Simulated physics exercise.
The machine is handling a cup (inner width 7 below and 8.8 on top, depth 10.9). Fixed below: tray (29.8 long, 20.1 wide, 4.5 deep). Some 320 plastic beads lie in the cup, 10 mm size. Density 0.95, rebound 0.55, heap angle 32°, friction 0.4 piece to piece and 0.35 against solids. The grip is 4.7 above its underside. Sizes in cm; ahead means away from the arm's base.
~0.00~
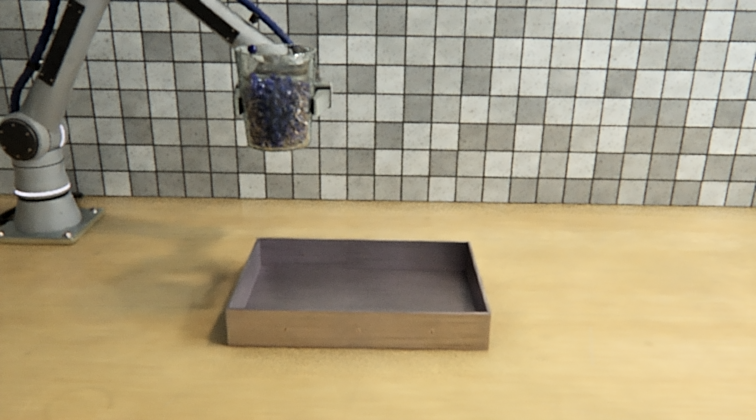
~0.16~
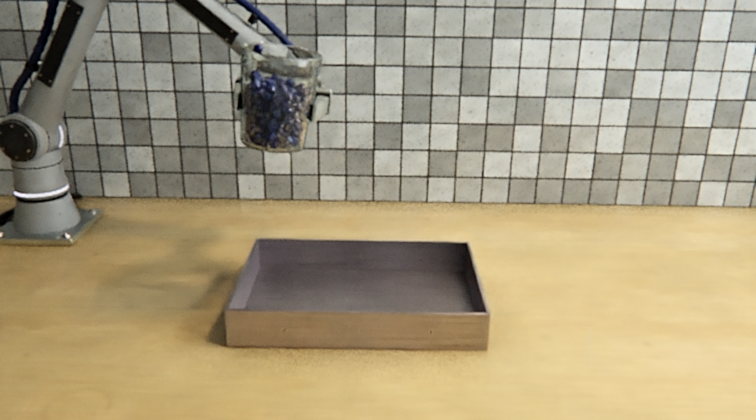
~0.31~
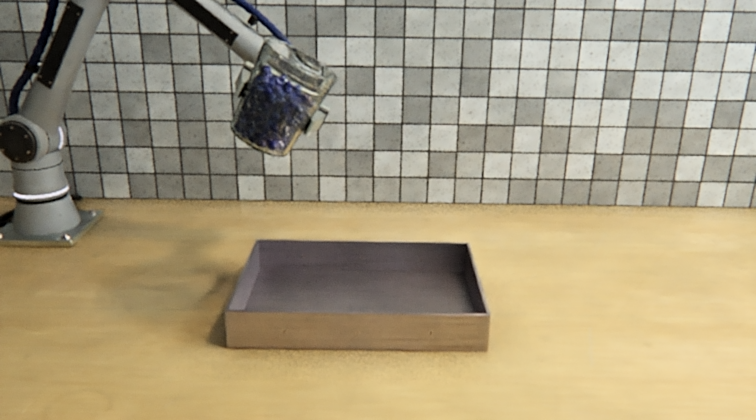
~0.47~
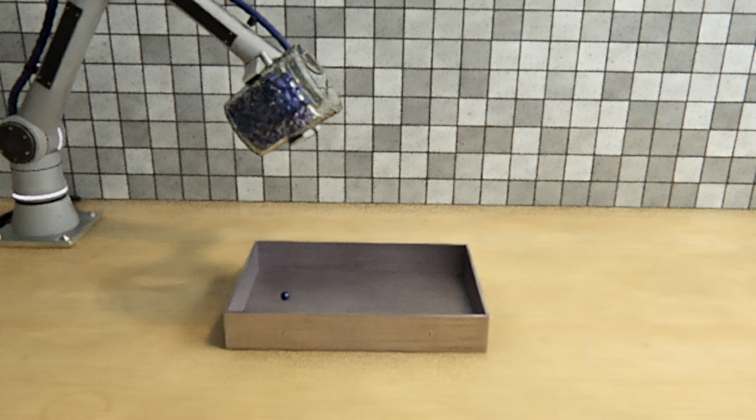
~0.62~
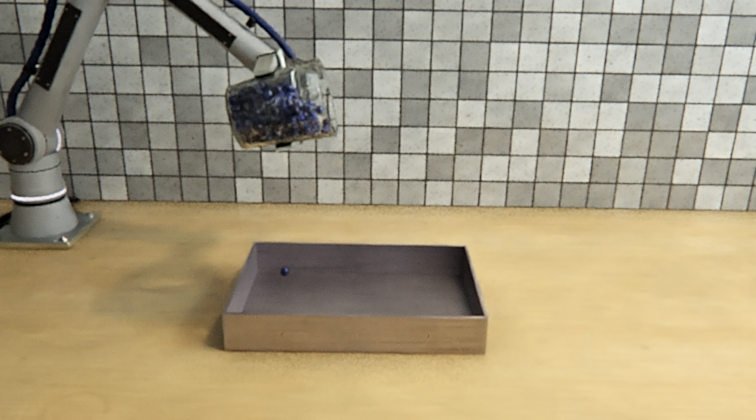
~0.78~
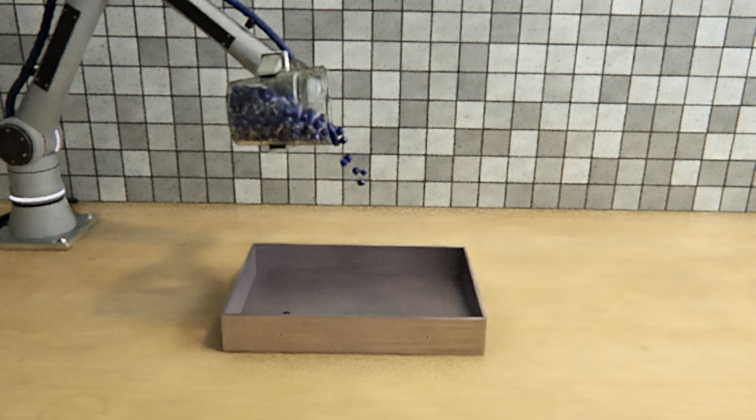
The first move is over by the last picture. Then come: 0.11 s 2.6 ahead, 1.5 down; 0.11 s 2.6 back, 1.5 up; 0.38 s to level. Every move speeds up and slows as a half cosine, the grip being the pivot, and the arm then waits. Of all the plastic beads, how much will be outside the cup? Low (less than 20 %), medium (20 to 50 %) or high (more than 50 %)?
Answer: Medium; 20 to 50 % of the plastic beads finish outside the cup.
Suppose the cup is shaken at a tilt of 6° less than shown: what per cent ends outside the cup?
About 20 per cent.
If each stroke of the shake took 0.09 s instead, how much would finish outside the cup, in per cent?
Then about 35 per cent.
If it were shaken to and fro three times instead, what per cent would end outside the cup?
Then about 55 per cent.
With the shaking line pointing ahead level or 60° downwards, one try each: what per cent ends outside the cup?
About 45 and 15 per cent.
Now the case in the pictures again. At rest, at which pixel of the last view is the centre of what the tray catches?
Near (411, 305).
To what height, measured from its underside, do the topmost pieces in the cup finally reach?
Roughly 7.0 cm.
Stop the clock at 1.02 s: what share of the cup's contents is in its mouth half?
Some 60 per cent.
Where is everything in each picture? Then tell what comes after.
In the first frame, cup middle at (277, 99), level; upper third of the load around (276, 93), from x 250 to 305, top at y 50; 320 in the cup.
In the second frame, cup middle at (277, 99), tilted 8° forward; upper third of the load around (274, 94), from x 250 to 310, top at y 50; 319 in the cup, 1 in flight or on a rim.
In the third frame, cup middle at (279, 101), tilted 29° forward; upper third of the load around (271, 96), from x 240 to 310, top at y 70; 319 in the cup, 1 in flight or on a rim.
In the fourth frame, cup middle at (281, 104), tilted 55° forward; upper third of the load around (271, 95), from x 235 to 310, top at y 75; 319 in the cup, 1 in the tray.
In the fifth frame, cup middle at (281, 108), tilted 76° forward; upper third of the load around (264, 99), from x 235 to 325, top at y 85; 319 in the cup, 1 in the tray.
In the sixth frame, cup middle at (280, 110), tilted 84° forward; upper third of the load around (258, 103), from x 235 to 365, top at y 90; 314 in the cup, 1 in the tray, 5 in flight or on a rim.
After 1.02 s, tilted 83° forward, highest piece 27 above the table; 261 in the cup, 14 in the tray, 45 in flight or on a rim.
After 1.26 s, tilted 19° forward, highest piece 31 above the table; 226 in the cup, 87 in the tray, 7 in flight or on a rim.
After 1.58 s, level, highest piece 28 above the table; 226 in the cup, 92 in the tray, 2 in flight or on a rim.
After 2.63 s, level, highest piece 28 above the table; 226 in the cup, 94 in the tray.
At rest, 226 in the cup, 94 in the tray. That is 29 % outside the cup.
